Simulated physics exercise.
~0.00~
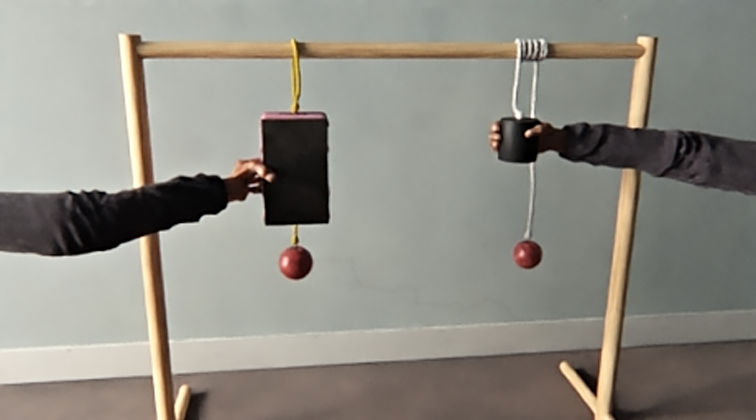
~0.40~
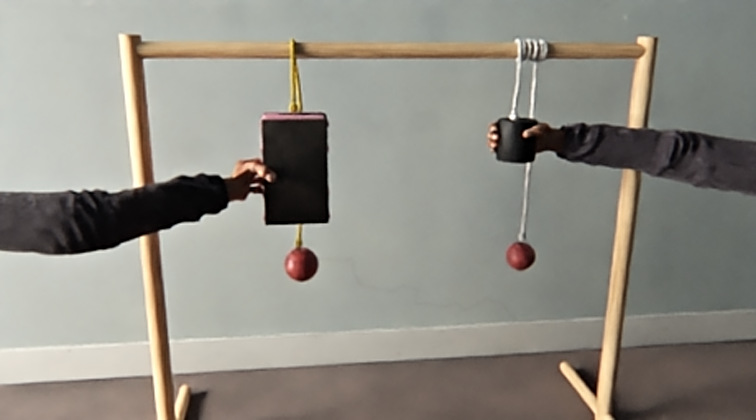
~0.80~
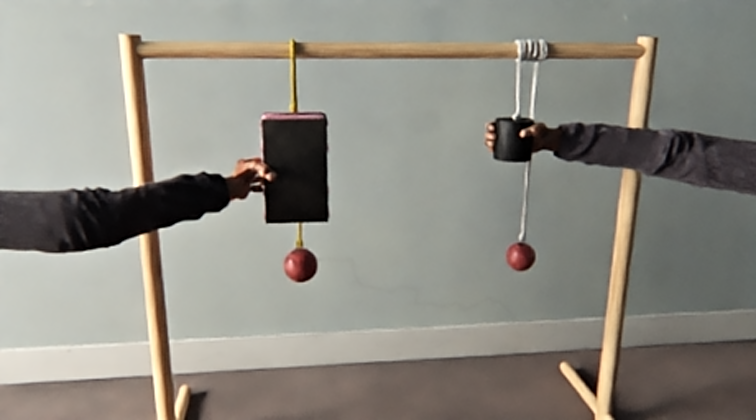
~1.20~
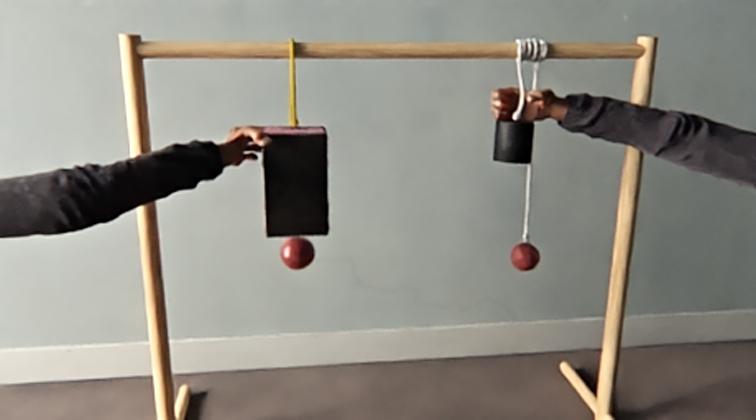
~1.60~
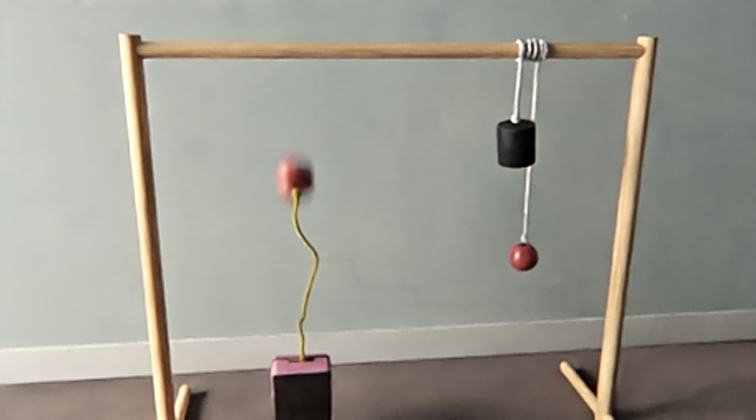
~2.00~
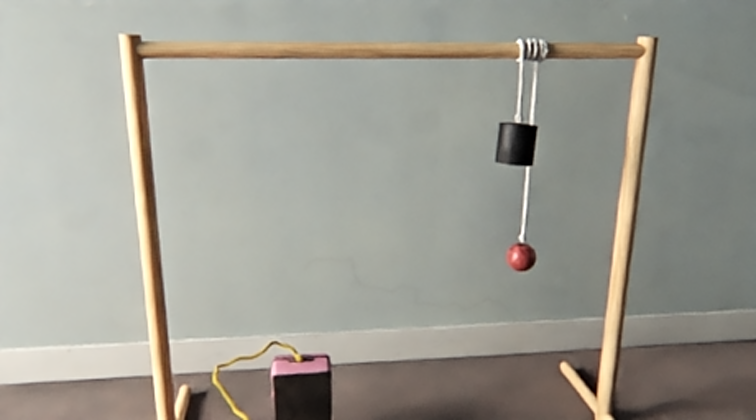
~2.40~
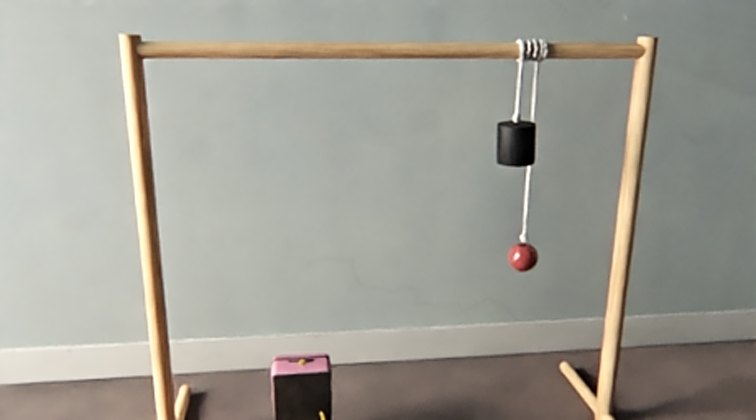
In front of a plain grey-green wall, a wooden frame with a horizontal rail stands on a brown floor, seen straight on by a still camera. At left, a yellow cord passes over the rail between a dark case with a pink top and a red ball, while at right a white cord wrapped several times around the rail joins a black cylinder and another red ball. Two dark-sleeved hands hold the loads, then let go. The case drops, pulling its cord through as its ball flies upward. It ends upright on the floor, while the black cylinder stays hanging.
